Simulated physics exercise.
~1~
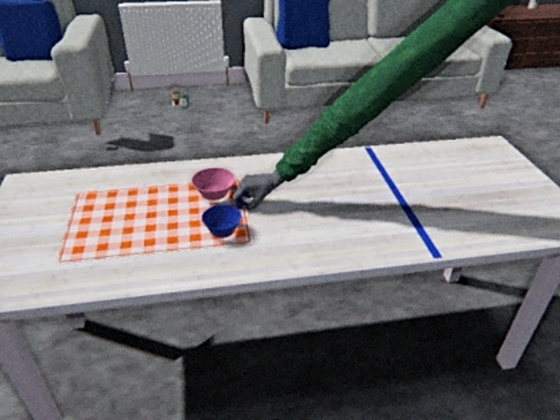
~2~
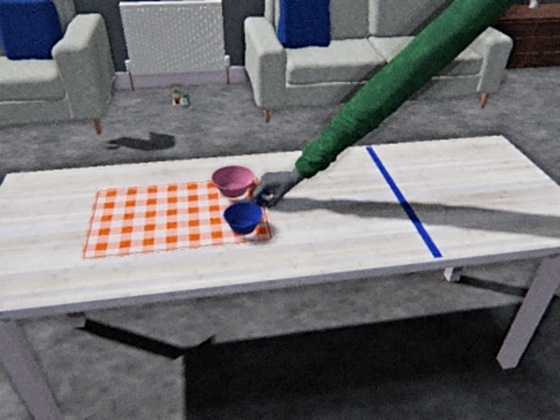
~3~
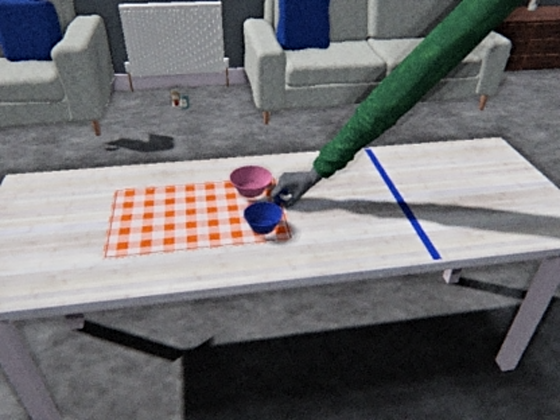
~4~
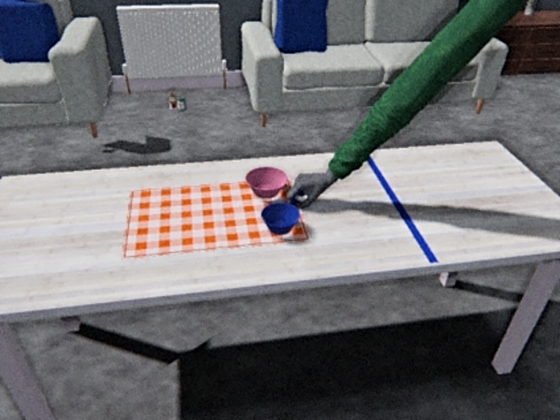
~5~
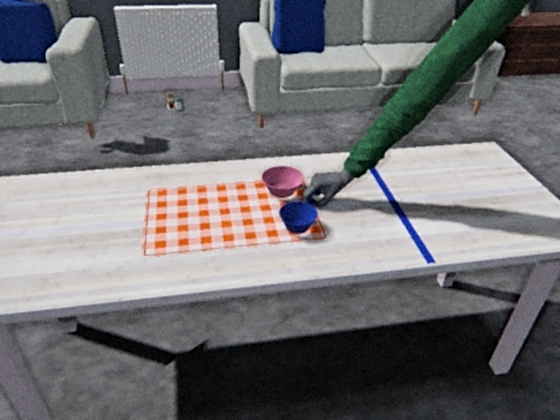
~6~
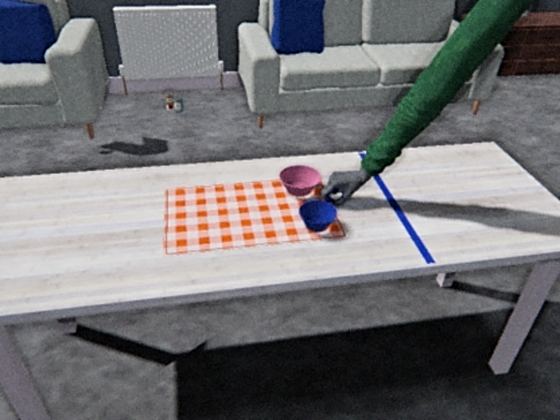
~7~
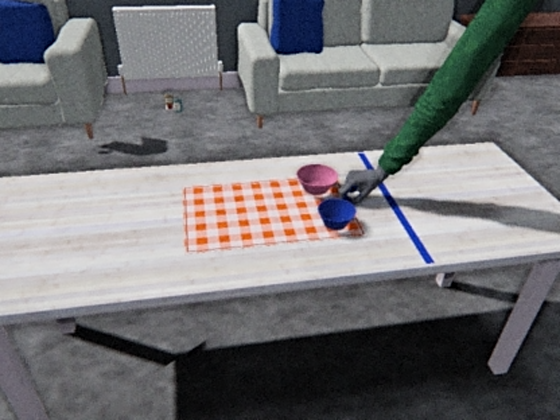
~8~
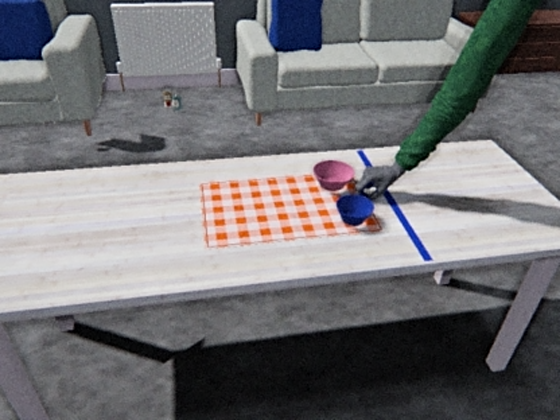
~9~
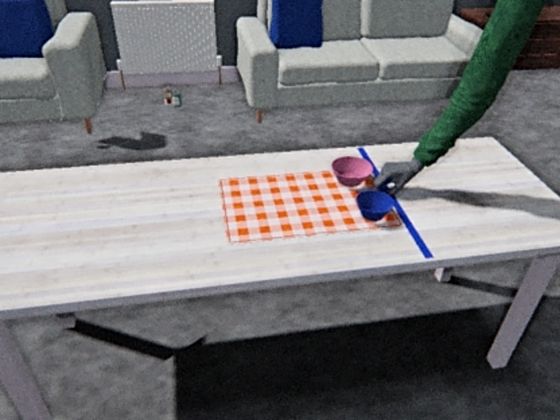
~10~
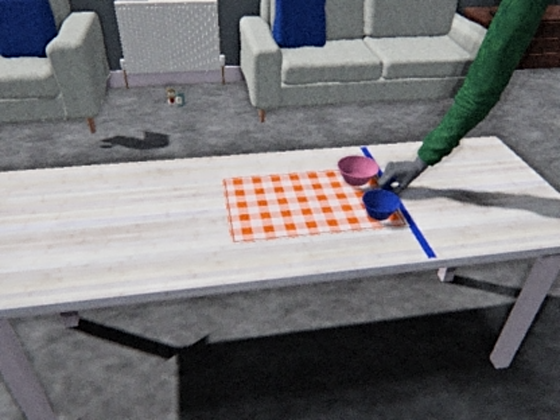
A hand in a green sleeve pulled an orange checked cloth to the right across a pale table, carrying a blue bowl and a pink bowl along, until its edge reached the blue tape and it stopped with both bowls still on it.
